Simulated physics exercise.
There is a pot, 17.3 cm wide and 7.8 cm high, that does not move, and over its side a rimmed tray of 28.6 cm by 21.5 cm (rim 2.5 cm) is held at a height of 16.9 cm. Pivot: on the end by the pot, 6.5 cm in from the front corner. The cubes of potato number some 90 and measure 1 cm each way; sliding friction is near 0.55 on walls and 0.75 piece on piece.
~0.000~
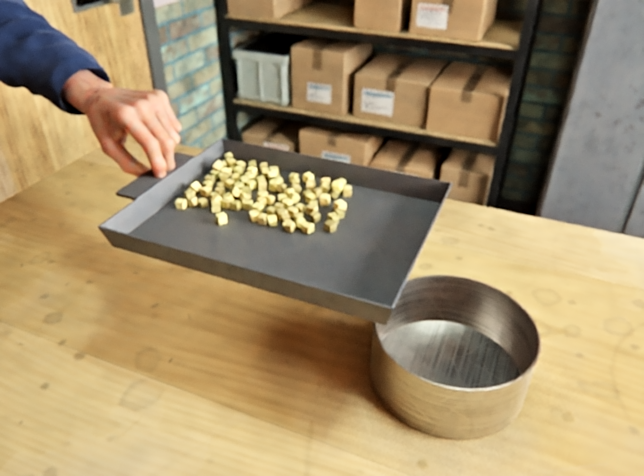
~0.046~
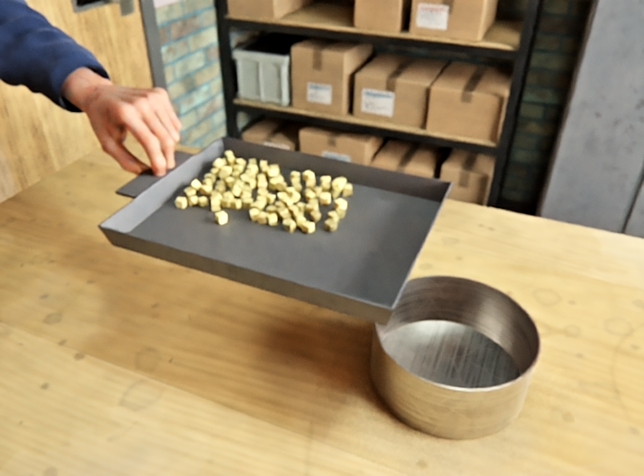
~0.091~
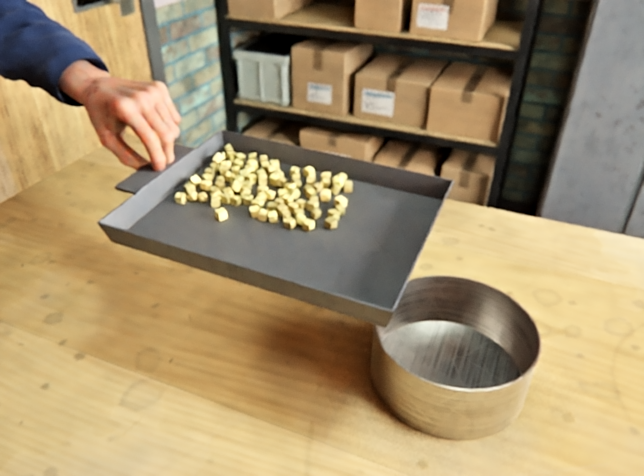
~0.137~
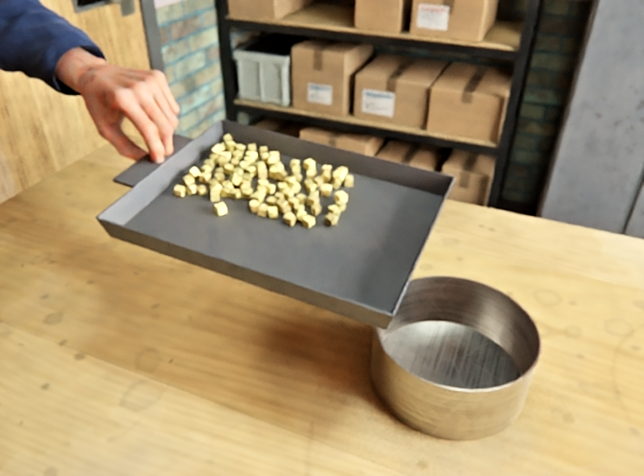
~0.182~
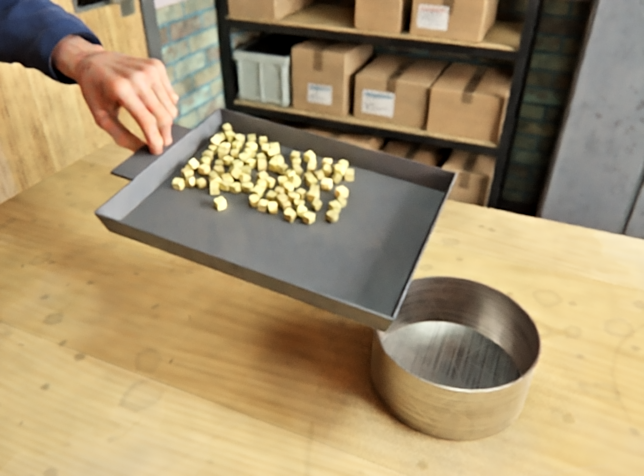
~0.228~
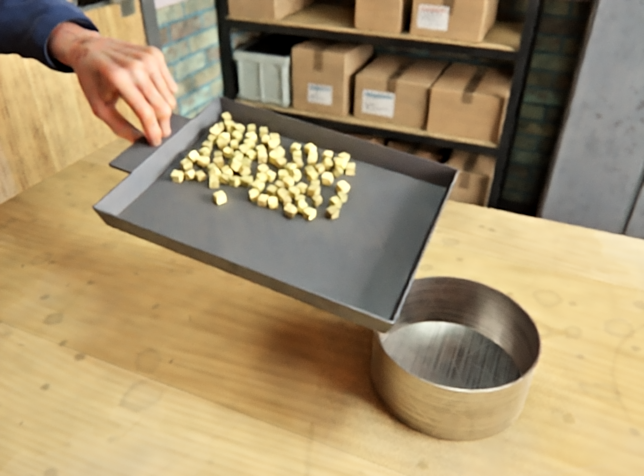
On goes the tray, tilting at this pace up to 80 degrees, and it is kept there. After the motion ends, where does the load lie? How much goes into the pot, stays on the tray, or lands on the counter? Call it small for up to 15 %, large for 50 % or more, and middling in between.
Pot - small, left on the tray - middling, counter - large.
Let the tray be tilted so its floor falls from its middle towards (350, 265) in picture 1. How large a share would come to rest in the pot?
Estimate: Some 5 per cent.
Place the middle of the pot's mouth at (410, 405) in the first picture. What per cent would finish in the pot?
Something like 60 per cent would settle in it.
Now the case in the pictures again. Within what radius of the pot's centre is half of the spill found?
24 cm.
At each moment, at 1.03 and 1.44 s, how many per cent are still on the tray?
In turn: 55, 30.
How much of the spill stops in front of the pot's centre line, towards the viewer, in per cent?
Share: Some 100 %.
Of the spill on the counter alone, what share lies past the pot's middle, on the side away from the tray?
Share: Close to 70 %.
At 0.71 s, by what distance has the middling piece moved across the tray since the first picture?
Around 5 centimetres.
After 0.71 s, tilt 44 degrees; the tray holds 100 %, the pot 0 %.
Then, at 1.03 s, tilt 66 degrees; the tray holds 55 %, the pot 0 %.
After 1.44 s, tilt 80 degrees; the tray holds 30 %, the pot 0 %.
By 2.7 s all is still; pot 0 %, tray 30 %, counter 70 %.
